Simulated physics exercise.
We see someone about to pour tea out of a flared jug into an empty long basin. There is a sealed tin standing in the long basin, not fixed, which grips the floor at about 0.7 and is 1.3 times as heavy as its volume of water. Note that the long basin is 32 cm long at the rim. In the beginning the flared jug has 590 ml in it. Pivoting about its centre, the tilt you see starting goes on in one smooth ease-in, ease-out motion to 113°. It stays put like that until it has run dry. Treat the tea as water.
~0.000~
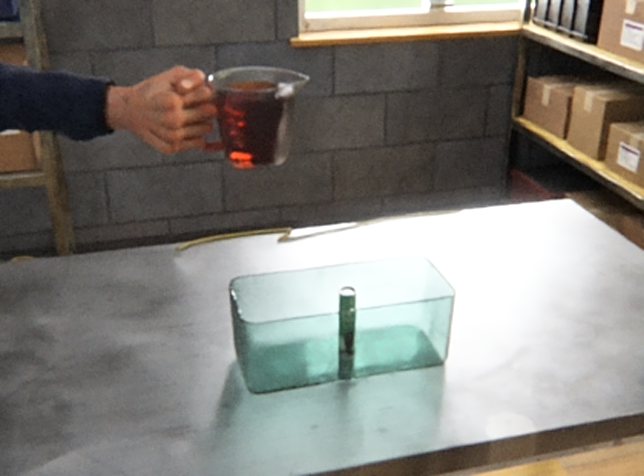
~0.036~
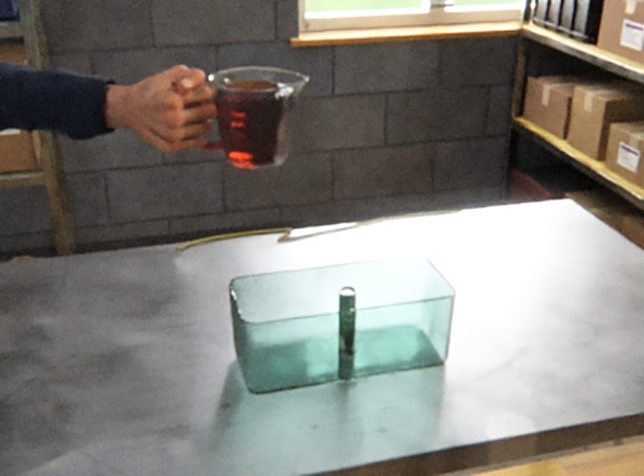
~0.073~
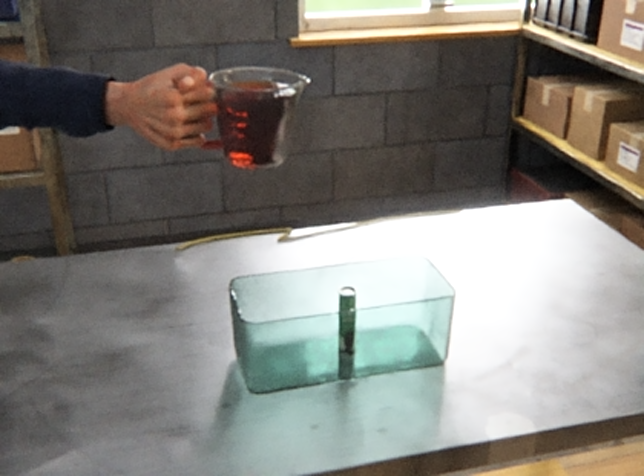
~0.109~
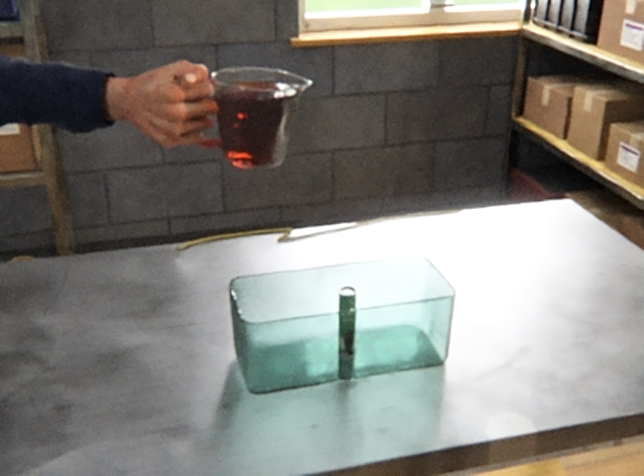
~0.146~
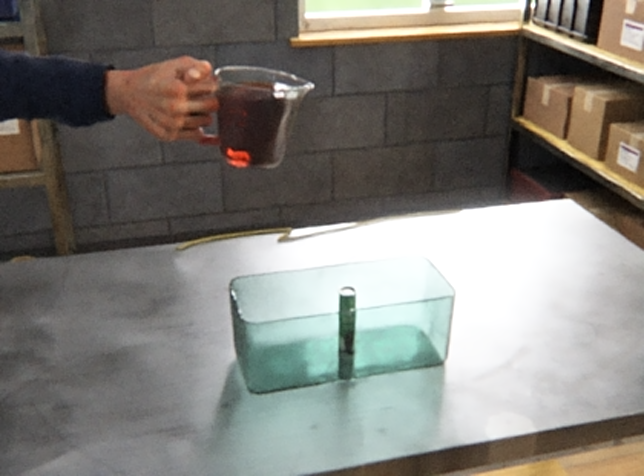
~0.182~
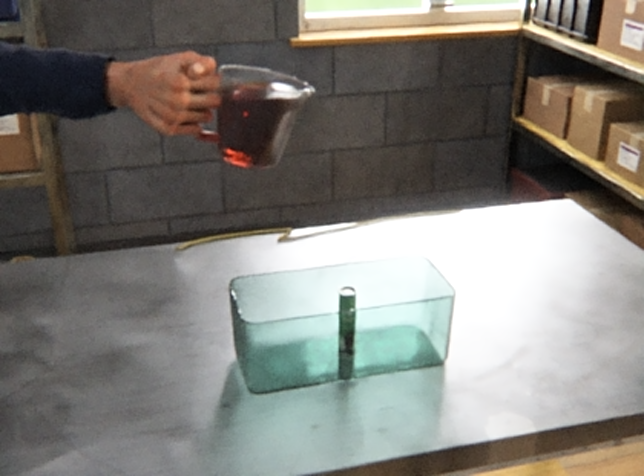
The footage shows a hand holding a clear flared jug of dark reddish tea above a long, greenish transparent basin on a grey table, first keeping it nearly level, then tilting it slightly to the right.
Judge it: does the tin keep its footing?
Watch, it's going to hold out.
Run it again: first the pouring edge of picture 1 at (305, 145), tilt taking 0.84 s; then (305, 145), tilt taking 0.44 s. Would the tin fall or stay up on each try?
First it tips over; then it tips over.
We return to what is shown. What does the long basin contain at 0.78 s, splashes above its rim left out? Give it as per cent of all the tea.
Some 58 percent of the total.
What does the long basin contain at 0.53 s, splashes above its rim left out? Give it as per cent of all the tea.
I'd estimate some 1 percent of the liquid.
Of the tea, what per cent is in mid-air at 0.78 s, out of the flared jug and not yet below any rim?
34 per cent, roughly.
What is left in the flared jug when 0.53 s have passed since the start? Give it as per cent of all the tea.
Close to 62 percent of the liquid remains at that time.
By 0.53 s the tilt is 79° and 62 per cent is still to pour; the tin stands where it began.
By 0.78 s the tilt is 112° and 7 per cent is still to pour; the tin stands where it began.
By 1.05 s the tilt is 113° and 0 per cent is still to pour; the tin stands where it began.
By 1.34 s the tilt is 113° and 0 per cent is still to pour; the tin stands where it began.
At rest the tin stands where it began.
